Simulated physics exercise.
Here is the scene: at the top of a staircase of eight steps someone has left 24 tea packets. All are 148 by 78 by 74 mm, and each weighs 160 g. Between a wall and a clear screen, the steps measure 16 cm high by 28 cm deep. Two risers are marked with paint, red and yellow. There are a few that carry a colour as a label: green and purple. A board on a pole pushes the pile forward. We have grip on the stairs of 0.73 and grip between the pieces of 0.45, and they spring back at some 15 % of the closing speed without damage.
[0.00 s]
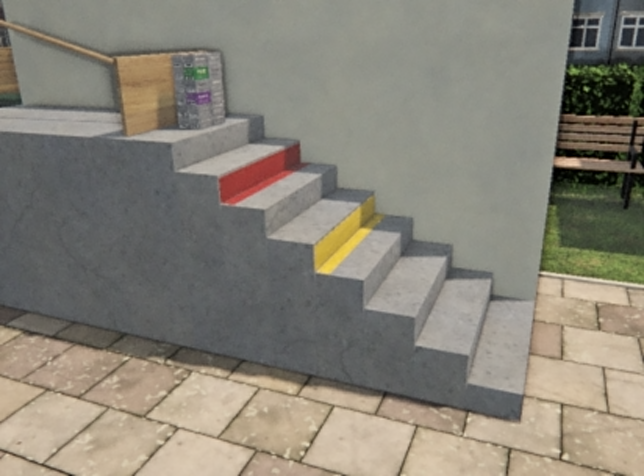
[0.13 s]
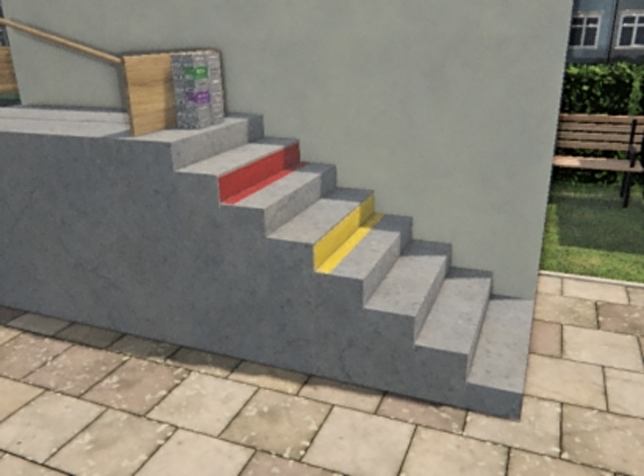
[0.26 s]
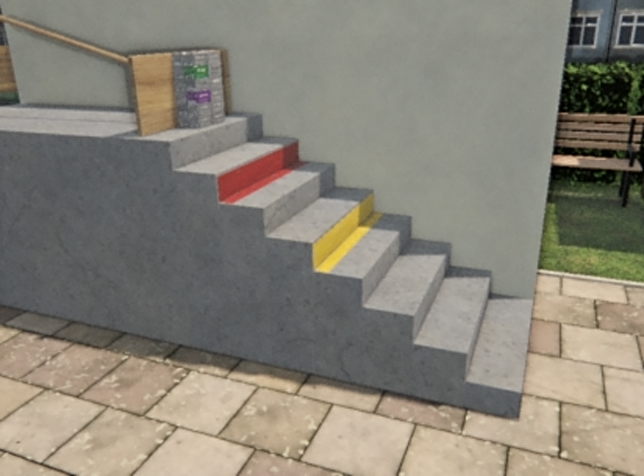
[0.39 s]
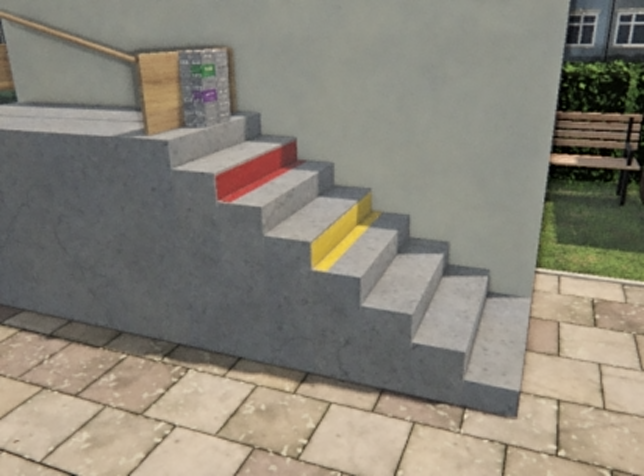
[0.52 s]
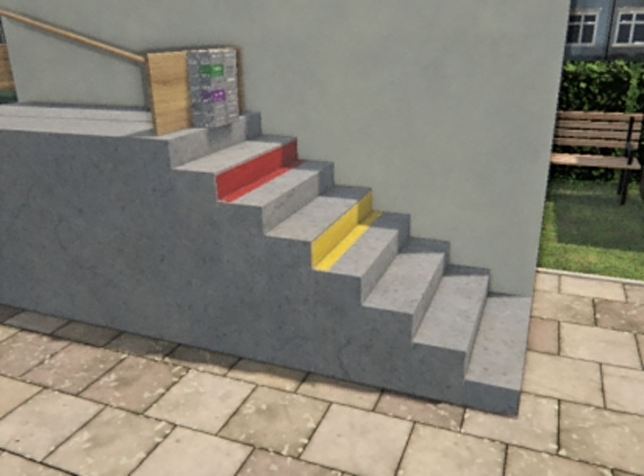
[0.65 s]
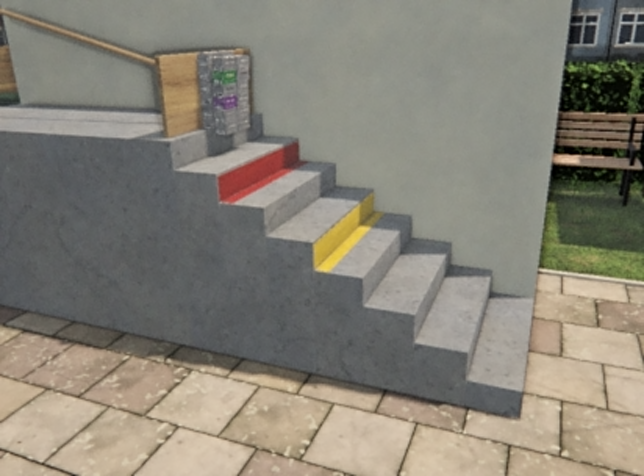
Wooden board on a pole pushing a stack of grey packets rightward along a landing to the top edge of concrete steps.
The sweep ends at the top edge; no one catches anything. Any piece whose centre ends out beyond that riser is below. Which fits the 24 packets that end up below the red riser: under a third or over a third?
It fits upwards of a third.
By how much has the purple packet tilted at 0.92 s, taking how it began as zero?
Roughly 10°.
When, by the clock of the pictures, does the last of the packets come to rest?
Close to 2.5 seconds, I'd say.
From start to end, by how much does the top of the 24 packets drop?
Roughly 38 centimetres lower at the end.
Around 0.92 s, 1 of the 24 packets below the red riser; green packet tipped 17°, 17 cm lower; purple packet tipped 11°, 16 cm lower.
Around 1.42 s, 15 of the 24 packets below the red riser; purple packet on its side; green packet tipped 60°, 76 cm lower.
Finally (2.8 s), 15 of the 24 packets below the red riser; green packet on its side; purple packet on its side. That is 62 per cent. Seen by the last camera, middles, green packet near (306, 216), purple packet near (266, 180).
